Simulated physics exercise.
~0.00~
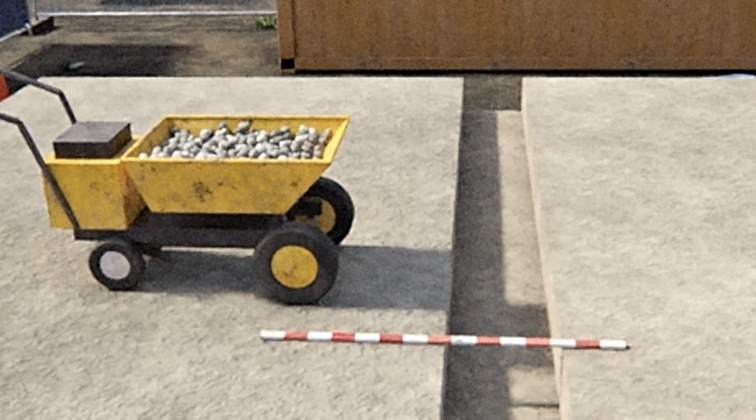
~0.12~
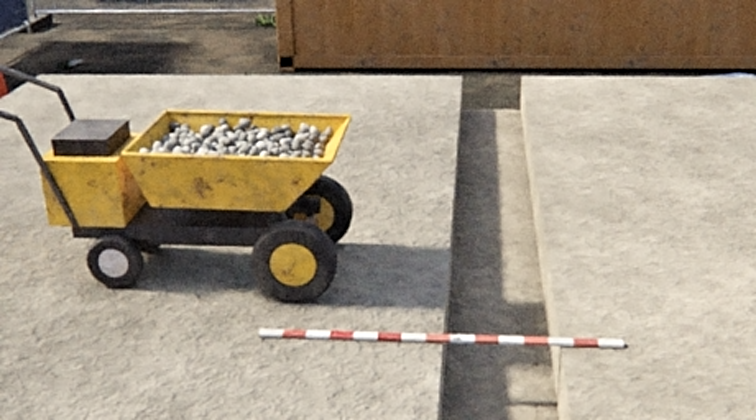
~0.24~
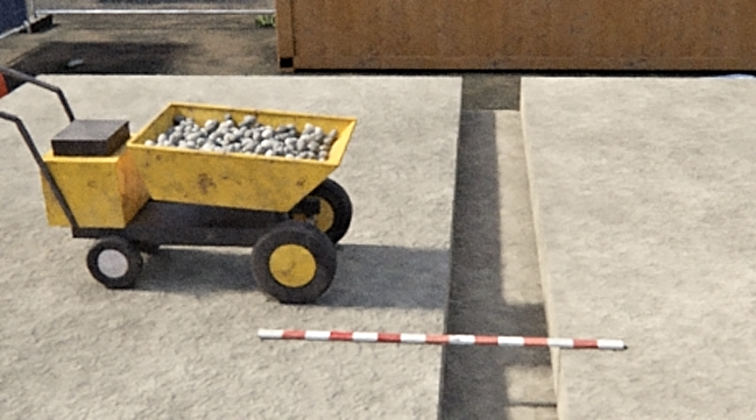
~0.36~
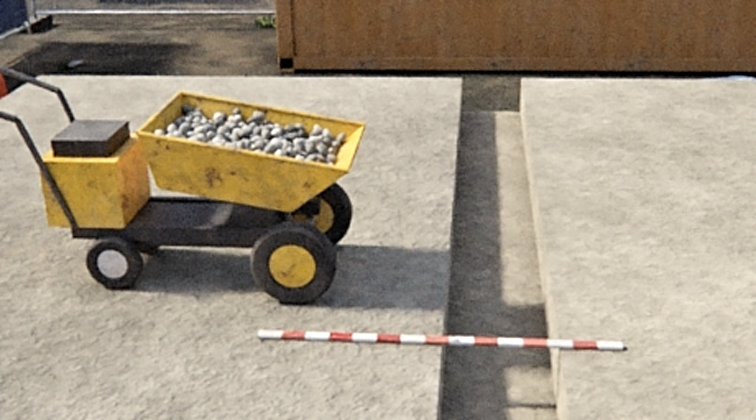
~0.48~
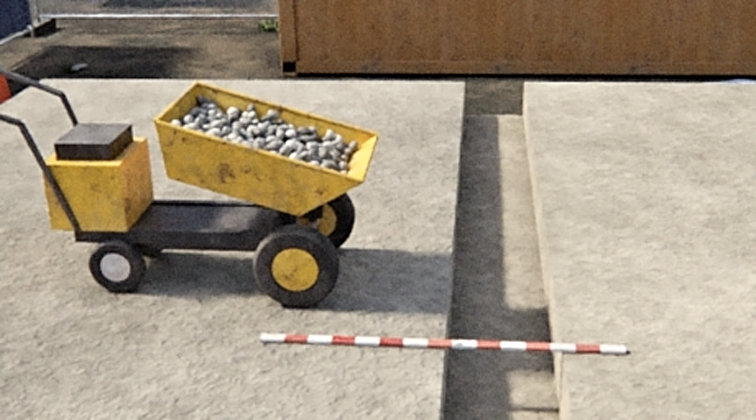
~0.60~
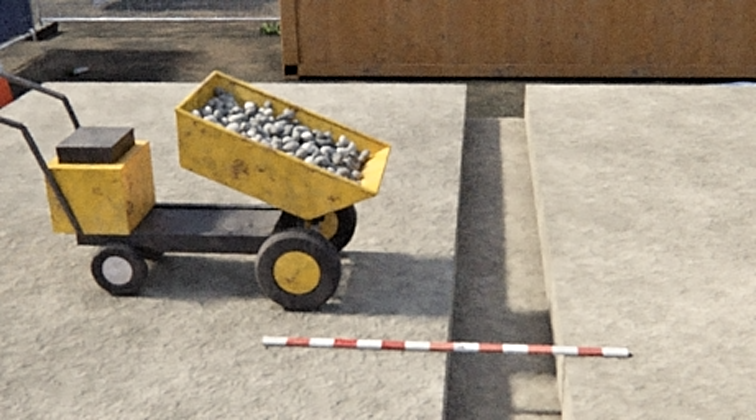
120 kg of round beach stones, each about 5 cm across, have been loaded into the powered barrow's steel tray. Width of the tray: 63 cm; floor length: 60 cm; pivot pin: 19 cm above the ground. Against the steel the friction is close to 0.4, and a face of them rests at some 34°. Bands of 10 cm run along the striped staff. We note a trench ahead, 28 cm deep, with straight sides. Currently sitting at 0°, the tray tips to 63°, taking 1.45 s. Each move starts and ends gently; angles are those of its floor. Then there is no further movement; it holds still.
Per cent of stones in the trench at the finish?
About 96 %.
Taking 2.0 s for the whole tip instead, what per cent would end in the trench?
Expected share: Around 95%.
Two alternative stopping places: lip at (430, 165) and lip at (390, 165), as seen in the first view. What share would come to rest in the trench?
First place roughly 55%, second roughly 95%.
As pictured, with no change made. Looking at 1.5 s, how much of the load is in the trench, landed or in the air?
40 per cent or so by then.
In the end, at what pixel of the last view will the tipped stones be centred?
At about pixel (497, 324) in the last view.
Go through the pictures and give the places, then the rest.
In the first frame, the tray is at 0°, its lip at (331, 162); the top of the load is at (244, 137).
The second frame shows lip at (332, 161), floor tilted 1°, highest stones at (236, 134); the stones move at 0.2 m/s on average.
The third frame shows lip at (339, 165), floor tilted 5°, highest stones at (206, 127); the stones move at 0.3 m/s on average.
The fourth frame shows lip at (348, 171), floor tilted 10°, highest stones at (200, 118); the stones move at 0.4 m/s on average.
The fifth frame shows lip at (363, 182), floor tilted 16°, highest stones at (205, 111); the stones move at 0.5 m/s on average.
In the sixth frame, the tray is at 23°, its lip at (377, 194); the top of the load is at (219, 102); the stones move at 0.6 m/s on average.
After 1.1 s the floor is at 53°; 100 % in the tray; the foremost stones are at (415, 215).
After 1.5 s the floor is at 63°; 53 % in the tray, 9 % short of the trench, 38 % in the trench; the foremost stones are at (539, 327).
After 1.9 s the floor is at 63°; 22 % in the tray, 8 % short of the trench, 70 % in the trench; the foremost stones are at (548, 314).
After 3.8 s the floor is at 63°; 0 % in the tray, 4 % short of the trench, 96 % in the trench; the foremost stones are at (548, 322).
